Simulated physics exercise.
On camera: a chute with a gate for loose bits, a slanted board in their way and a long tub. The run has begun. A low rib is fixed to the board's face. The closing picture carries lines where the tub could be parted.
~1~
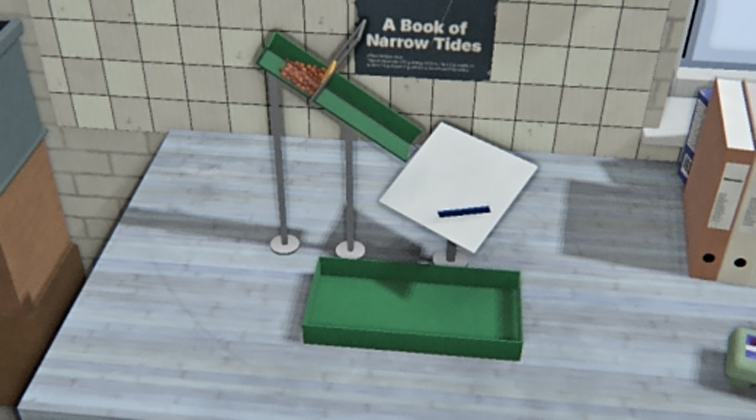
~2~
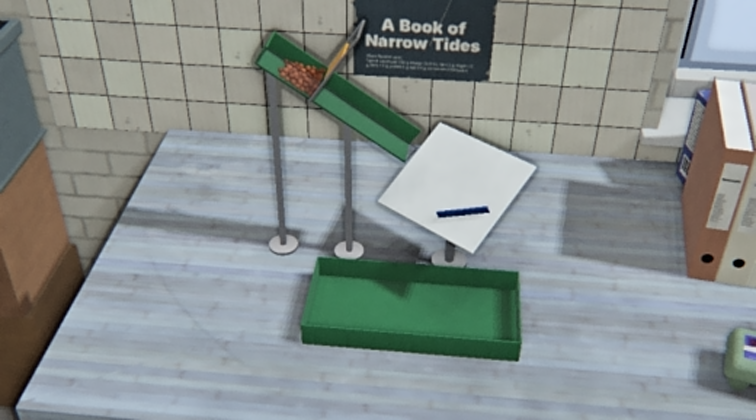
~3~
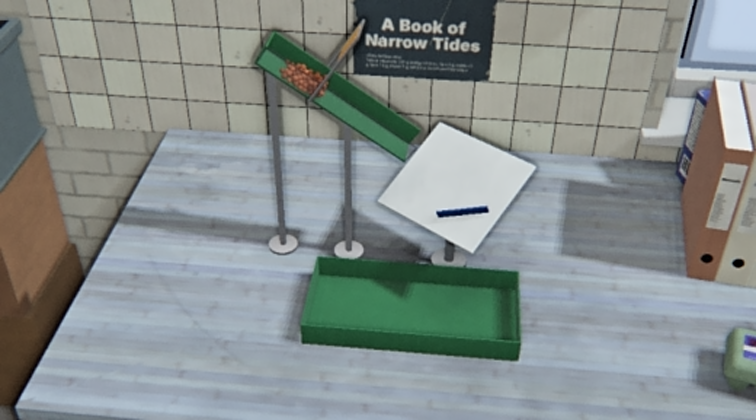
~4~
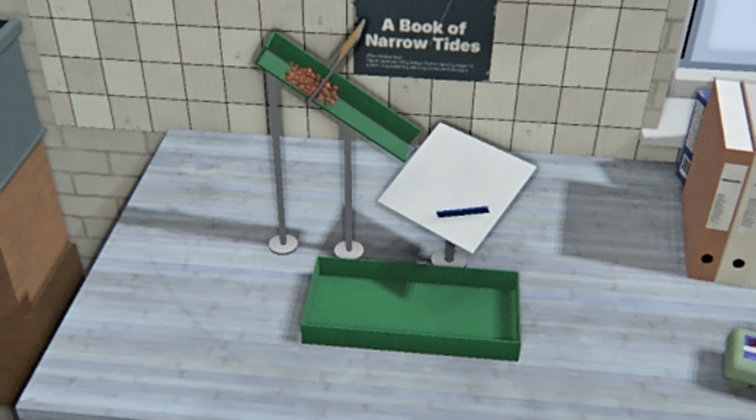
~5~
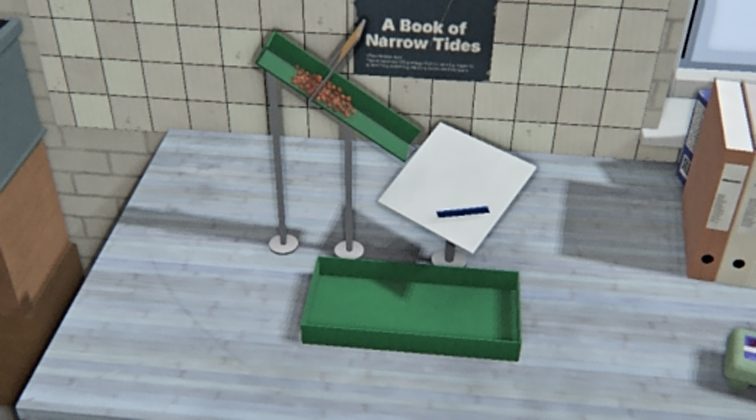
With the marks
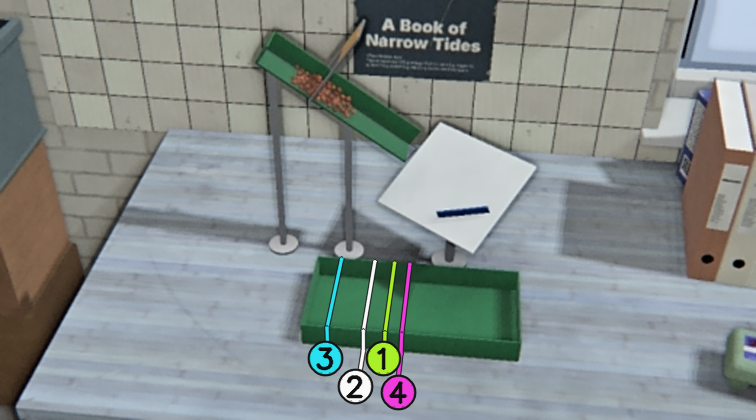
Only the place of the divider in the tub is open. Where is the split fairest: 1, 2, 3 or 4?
1.
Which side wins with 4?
Left.
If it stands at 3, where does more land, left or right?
The right side.
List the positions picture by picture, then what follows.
In the first frame, load behind the gate at (304, 76), clay pellets; lip of the chute at (408, 153), sloping gently.
In the second frame, middle of the board at (455, 184), tilted gently; middle of its low edge at (423, 226); of its high edge at (486, 144).
In the third frame, front corners of the tub at (301, 324) and (521, 342), empty; front of the load at (322, 94).
In the fourth frame, middle of the load at (312, 81); its front at (336, 98), about a quarter of the way to the lip; rib from (488, 207) to (436, 212).
In the fifth frame, middle of the load at (322, 92); its front at (353, 112), about a third of the way to the lip.
On the marked copy, line 1 crosses the front rim at (385, 331); line 2 crosses the front rim at (363, 330); line 3 crosses the front rim at (327, 327); line 4 crosses the front rim at (401, 333).
With 1, of what is caught, about half on the left of the divider, about half on the right.
With 2, of what is caught, a stray few on the left of the divider, nearly all on the right.
With 3, of what is caught, none on the left of the divider, all on the right.
With 4, of what is caught, nearly all on the left of the divider, a small part on the right.
